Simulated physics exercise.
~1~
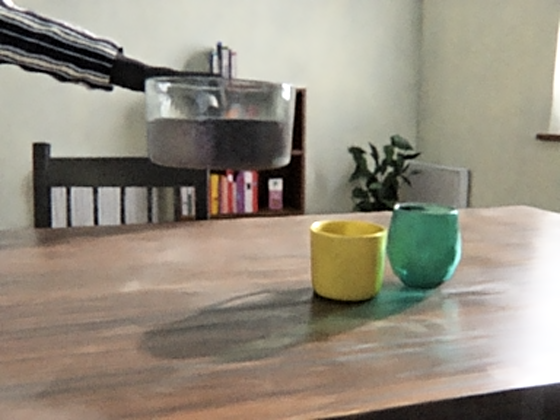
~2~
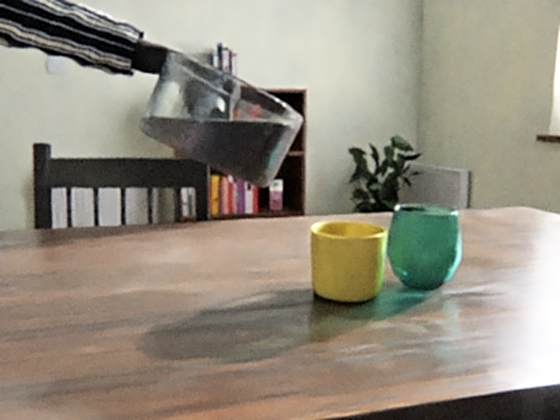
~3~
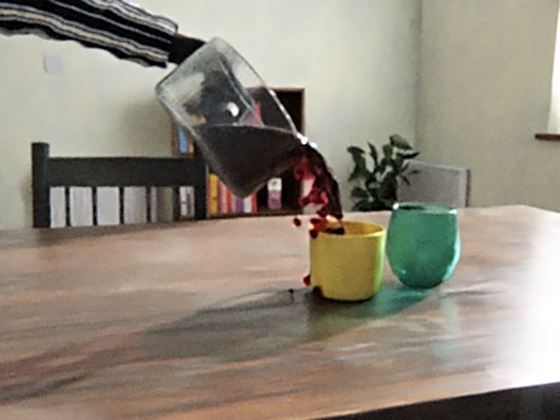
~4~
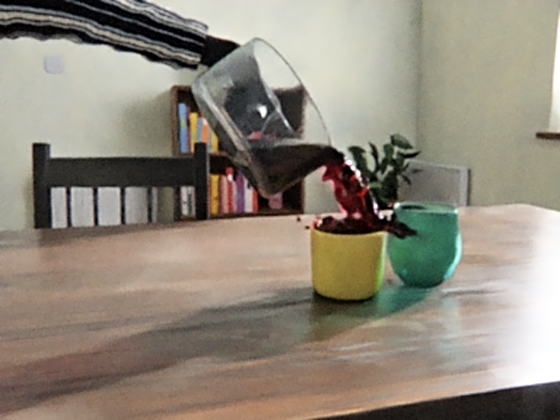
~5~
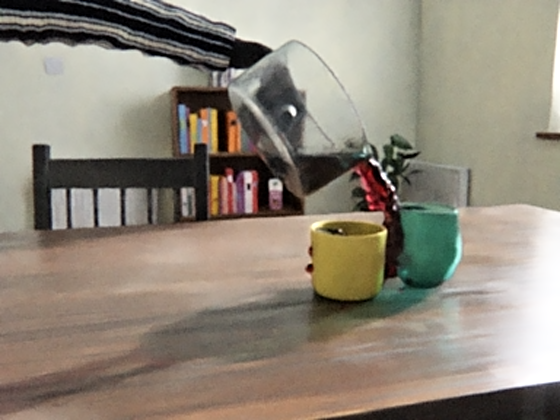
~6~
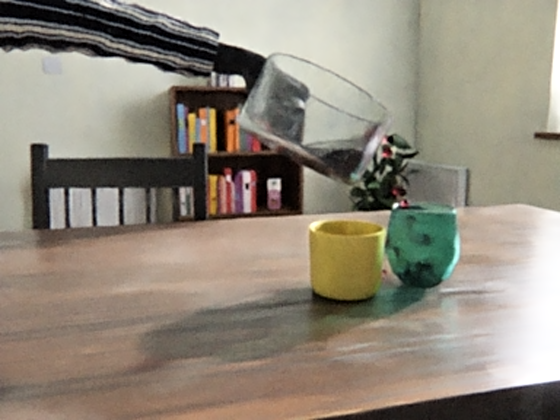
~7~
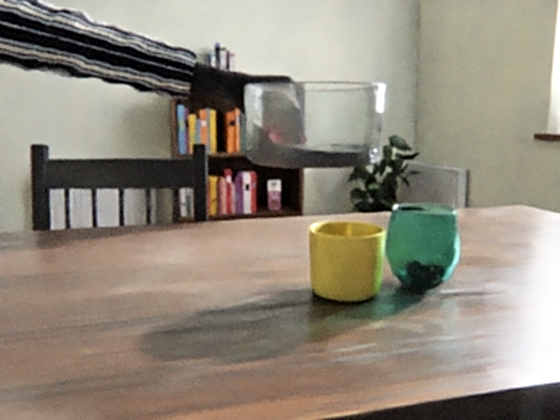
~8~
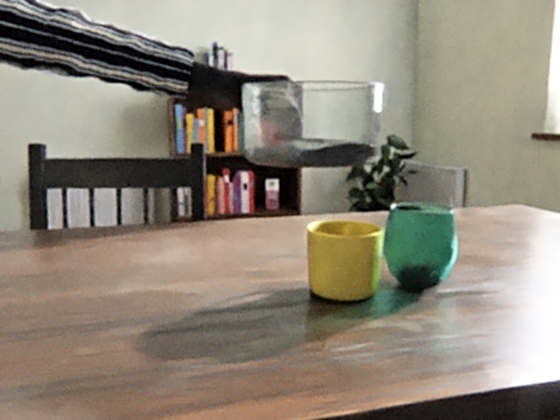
A striped-sleeved arm holds a clear glass pot of dark red wine above a wooden table, seen from the front in a slightly swaying view. A yellow mug stands on the left beside a round-bellied green glass, with a dark chair, a bookshelf and a plant behind. The hand tips the pot to the right, and wine splashes into and around the mug. Still pouring, it sweeps right, sending the stream past the mug's rim toward the green glass. The pot then swings back level and stays above the cups, with a little dark wine left inside.
